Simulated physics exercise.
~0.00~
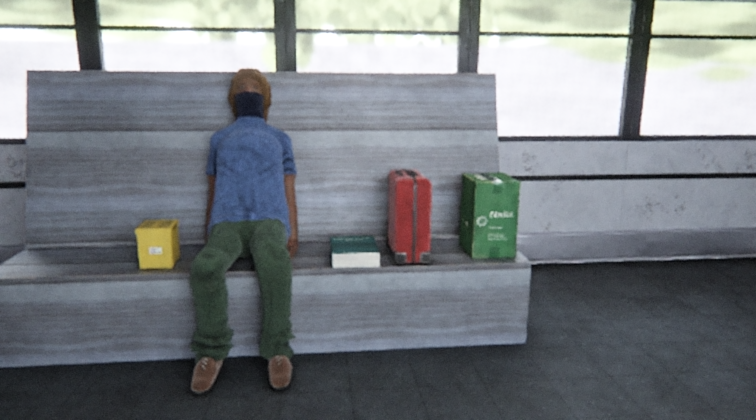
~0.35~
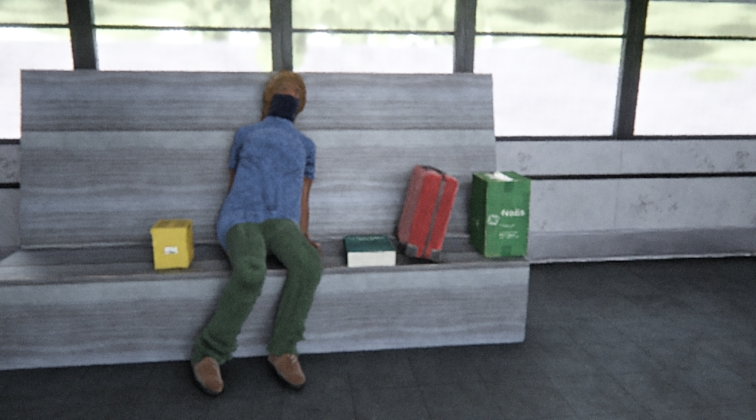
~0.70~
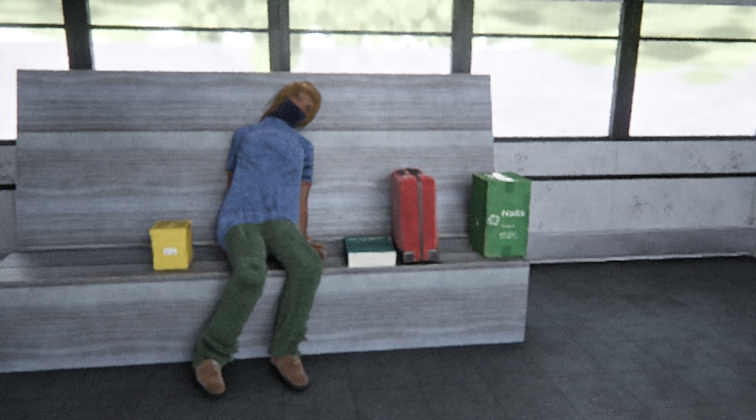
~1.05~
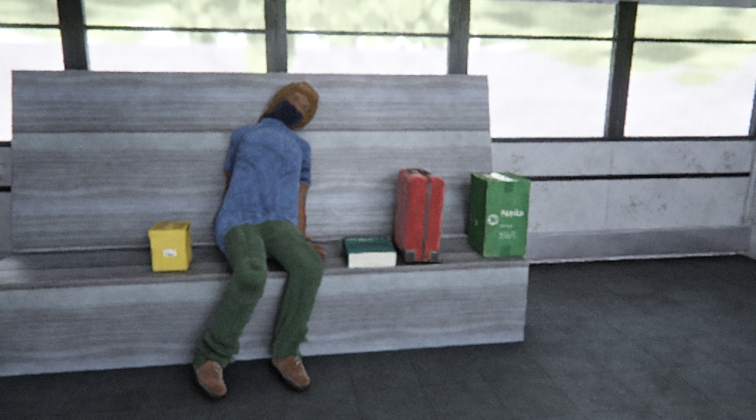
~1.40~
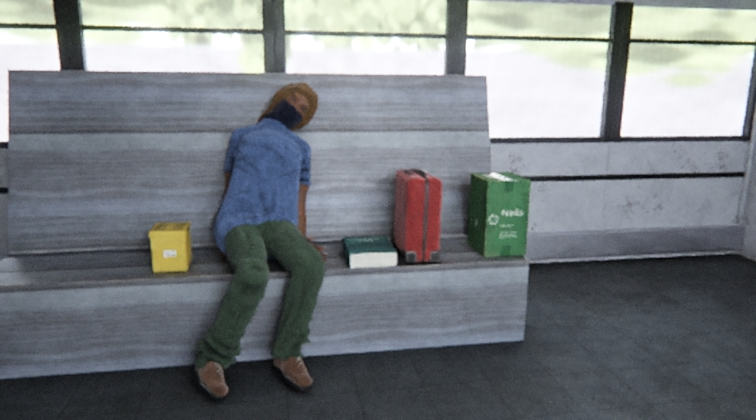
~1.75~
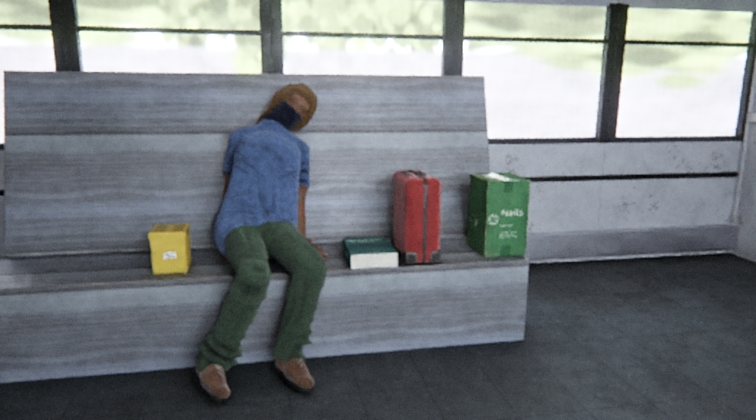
To begin with, a person in a blue shirt and green trousers sits slumped back on a long grey bench, with a yellow tub on the left and a teal and white folder, a red case and a green pack on the right. Everything on the seat then shifts slightly right, the person's upper body tipping that way as the red case leans over. The case rocks back upright while the person's head sags further right. After that, little moves as the view drifts gently sideways. At the end, the person remains seated, and all four items rest on the bench.
